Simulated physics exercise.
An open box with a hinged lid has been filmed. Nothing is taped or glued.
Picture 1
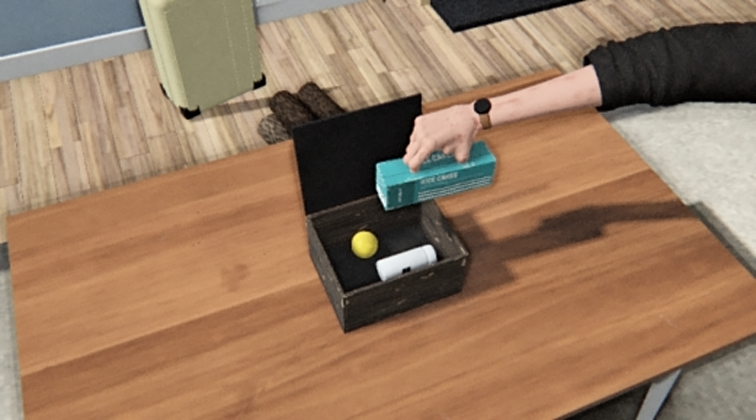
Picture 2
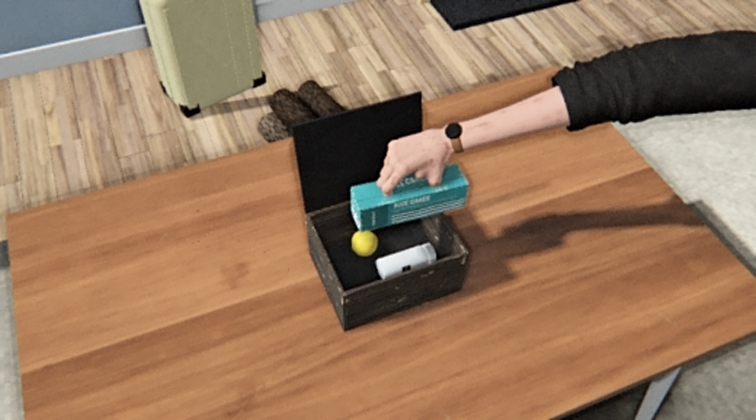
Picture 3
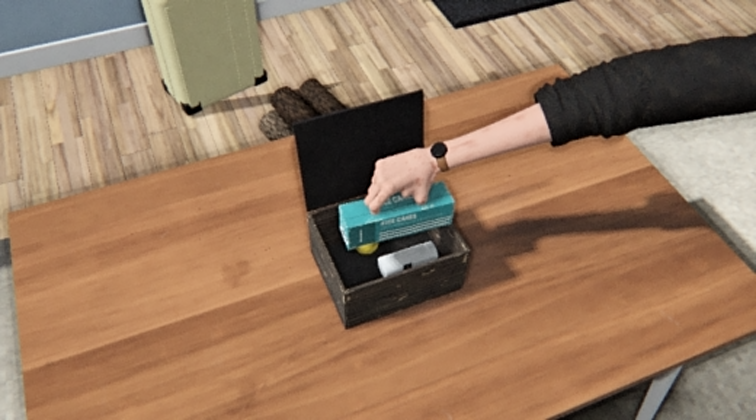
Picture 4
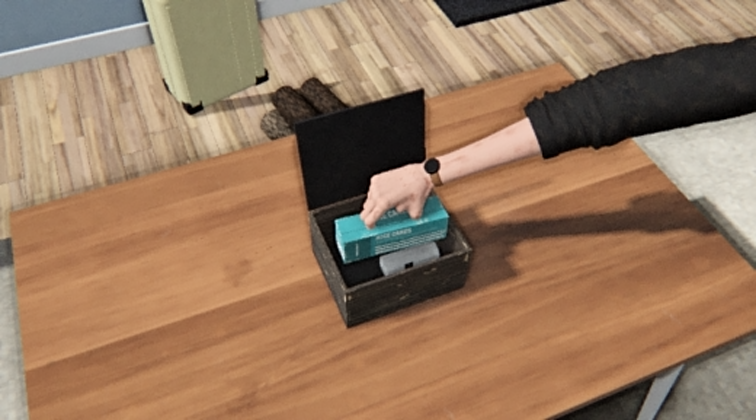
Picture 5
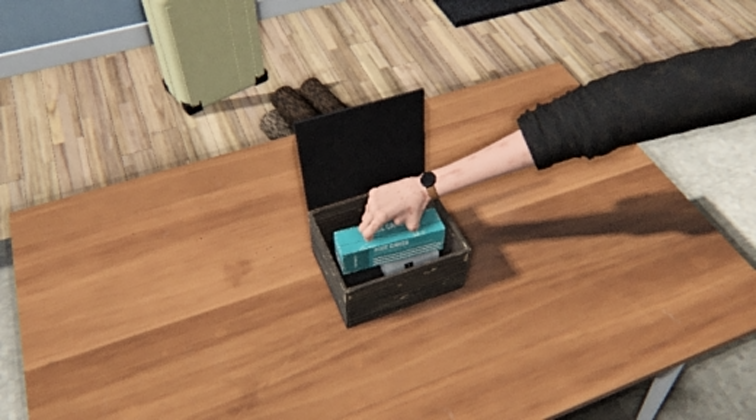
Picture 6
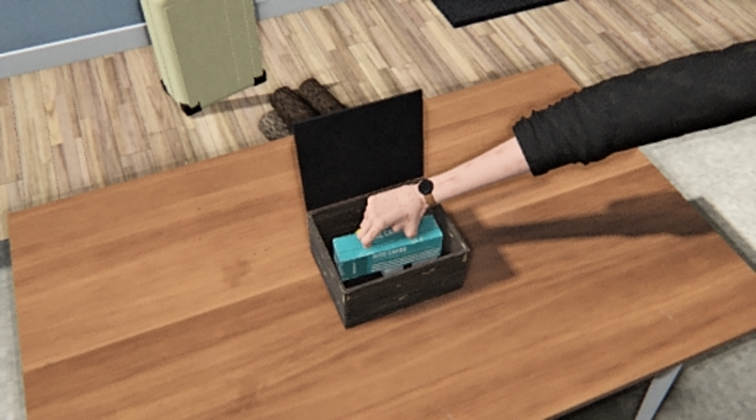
At first, a hand holds a turquoise carton above an open black box containing a yellow ball and a white cylindrical container. The hand moves the carton left and lowers it into the box, covering the ball from view, then partly hiding the container, with the hand still on the carton.
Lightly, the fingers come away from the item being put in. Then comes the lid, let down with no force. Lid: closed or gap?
Closed.
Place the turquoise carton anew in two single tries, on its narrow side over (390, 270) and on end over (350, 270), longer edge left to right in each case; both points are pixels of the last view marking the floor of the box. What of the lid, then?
Result of try one: No gap; result of try two: A gap remains.
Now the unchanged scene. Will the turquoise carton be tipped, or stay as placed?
Well, the turquoise carton stays just as set.
Then, 0.60 s after the last picture, turquoise carton tipped 41° from how it was near (380, 251); white shaker rolled about its own width.
Then, 1.30 s after the last picture, lid 78° above the rim; turquoise carton slid a little near (391, 263); white shaker rolled about its own width; yellow lemon rolled a little.
Then, 1.90 s after the last picture, lid 37° above the rim; turquoise carton slid a little near (391, 263); white shaker rolled about its own width; yellow lemon rolled about its own width.
Then, 2.30 s after the last picture, lid 2° above the rim; turquoise carton slid a little near (391, 263); white shaker rolled about its own width; yellow lemon rolled about its own width.
At rest, lid shut; moved from the start, white shaker and turquoise carton; yellow lemon in place. Seen from the same camera at the end, turquoise carton near (391, 263).
